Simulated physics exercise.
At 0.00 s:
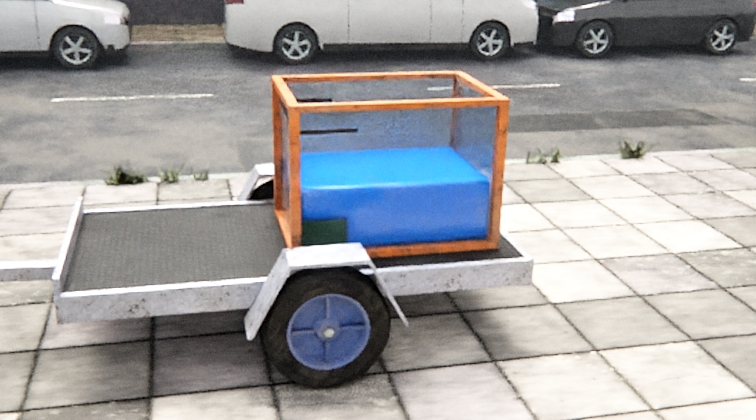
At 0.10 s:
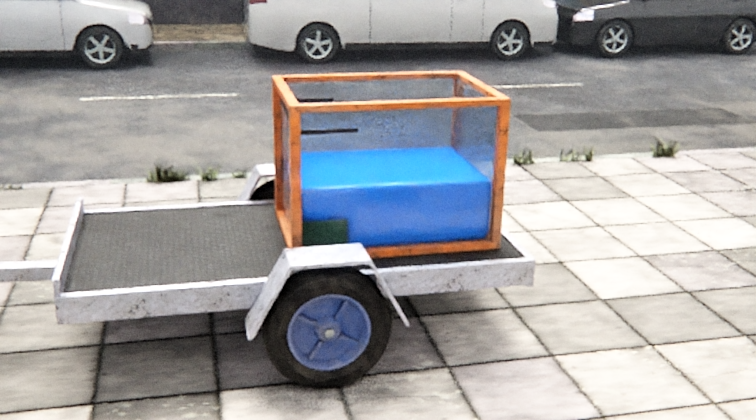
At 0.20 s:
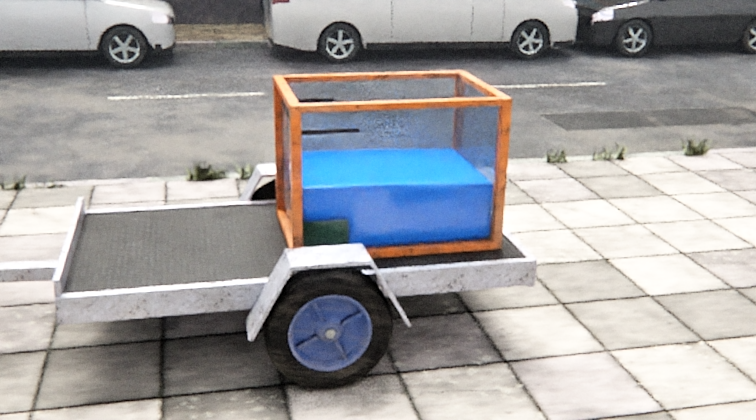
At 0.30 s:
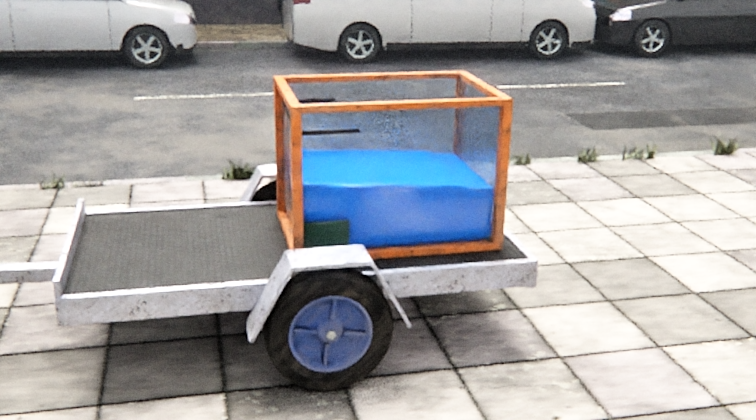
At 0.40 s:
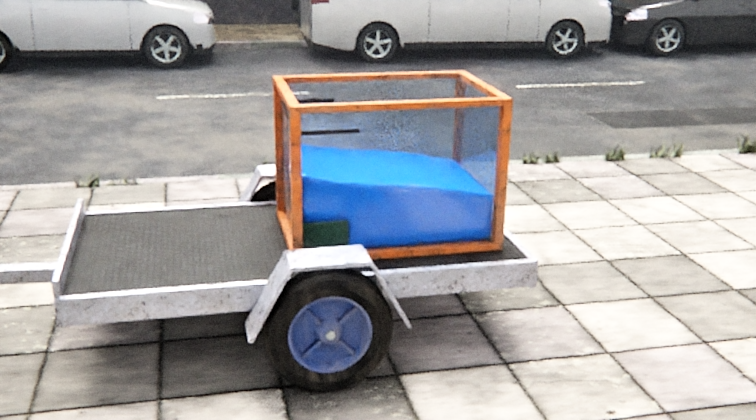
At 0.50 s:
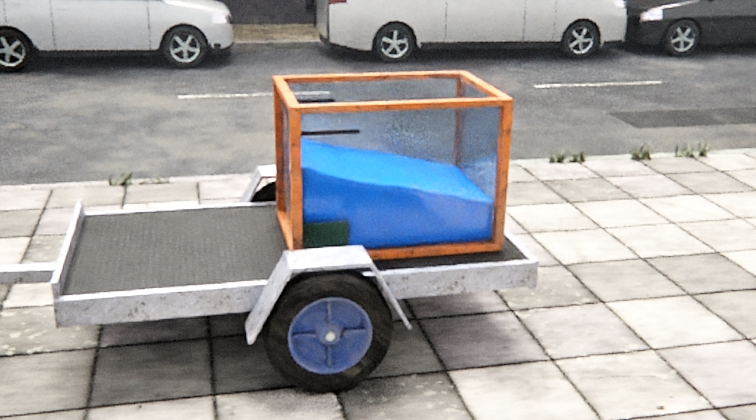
On a pale paved area beside a grey road, seen from the side and slightly above, the camera keeps level with a moving trailer. The grey trailer carries a clear, orange-edged tank of blue liquid on its right half, with white and black vehicles parked behind. The background slides rightwards as the blue wheel turns, and the liquid, flat at first, gradually climbs at the left and sinks at the right.
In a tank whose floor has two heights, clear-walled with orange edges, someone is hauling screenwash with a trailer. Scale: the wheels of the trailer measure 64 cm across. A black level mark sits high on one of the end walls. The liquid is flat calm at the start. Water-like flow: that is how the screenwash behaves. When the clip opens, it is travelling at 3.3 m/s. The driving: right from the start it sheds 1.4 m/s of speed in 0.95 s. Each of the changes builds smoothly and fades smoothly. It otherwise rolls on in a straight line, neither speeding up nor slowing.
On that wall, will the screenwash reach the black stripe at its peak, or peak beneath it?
It clears it.
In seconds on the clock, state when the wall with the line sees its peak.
Somewhere near 2.2 seconds, I reckon.
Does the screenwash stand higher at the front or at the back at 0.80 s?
It is heaped towards the forward side.
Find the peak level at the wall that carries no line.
Roughly 53 centimetres.
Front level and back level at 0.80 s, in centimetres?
Front 58 cm, back 20 cm.
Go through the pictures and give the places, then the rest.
The first picture shows the screenwash reaches (312, 185) at the front end; it reaches (474, 176) at the back end; no slope yet; edge of the step at (323, 222); the front is on the left, levels are read along the near wall; the black line, on the front wall, is at (319, 132); a wheel hub at (330, 336).
The second picture shows the screenwash reaches (312, 185) at the front end; it reaches (475, 176) at the back end; no slope yet.
The third picture shows the screenwash reaches (313, 183) at the front end; it reaches (477, 176) at the back end; hardly any slope.
The fourth picture shows the screenwash reaches (314, 180) at the front end; it reaches (477, 185) at the back end; it is heaped 5° towards the front.
The fifth picture shows the screenwash reaches (313, 174) at the front end; it reaches (477, 188) at the back end; it is heaped 9° towards the front.
The sixth picture shows the screenwash reaches (313, 165) at the front end; it reaches (477, 196) at the back end; it is heaped 14° towards the front; a wheel hub at (332, 340).
After 0.80 s it stands 20 cm high behind and 58 cm in front; all of it is still inside.
After 1.25 s it stands 42 cm high behind and 34 cm in front; all of it is still inside.
After 1.70 s it stands 42 cm high behind and 25 cm in front; all of it is still inside.
After 3.93 s the waves are smaller; the highest at the front wall was 70 cm, at 2.20 s, against a line at 66 cm.
